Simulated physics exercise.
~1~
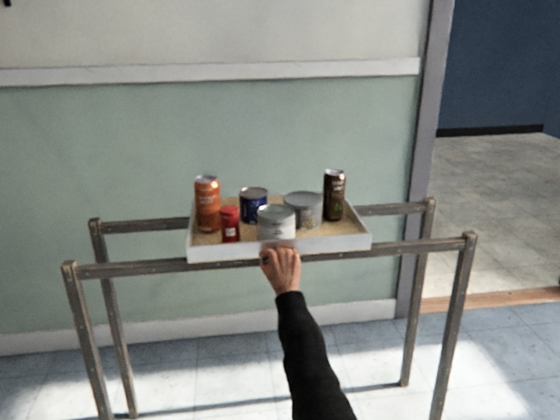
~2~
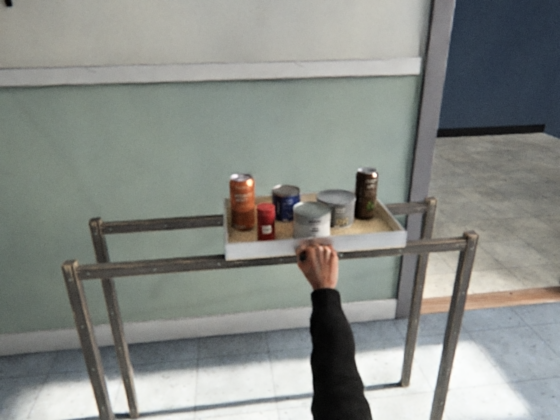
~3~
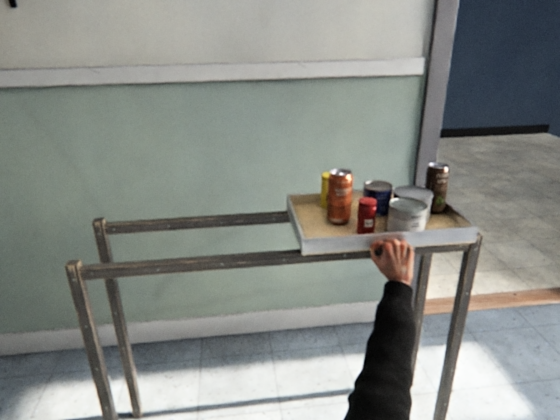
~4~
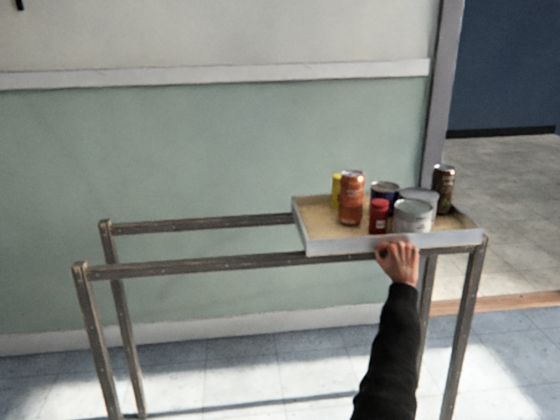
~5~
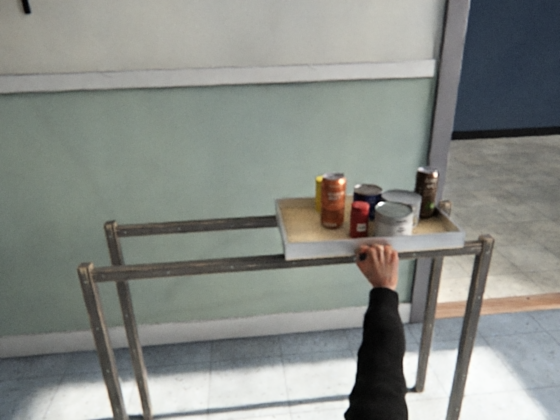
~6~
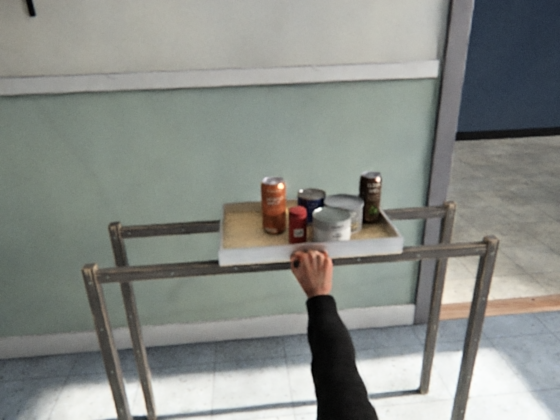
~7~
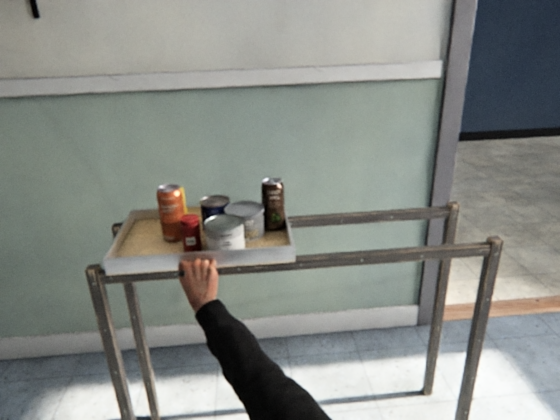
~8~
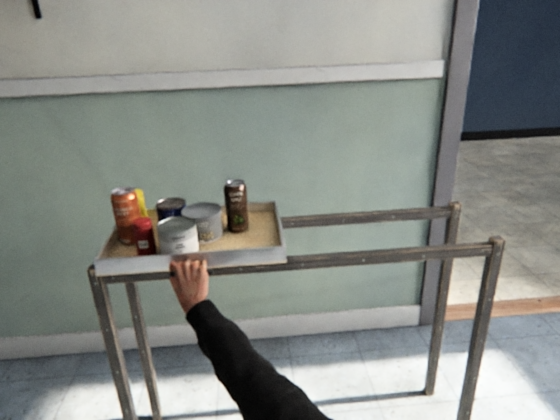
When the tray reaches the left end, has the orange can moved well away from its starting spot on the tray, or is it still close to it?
It is still close to its starting spot, standing upright near the left end of the tray.
Room with green and white walls, a hand sliding a tray of cans and tubs right then left along metal rails, cans staying upright.
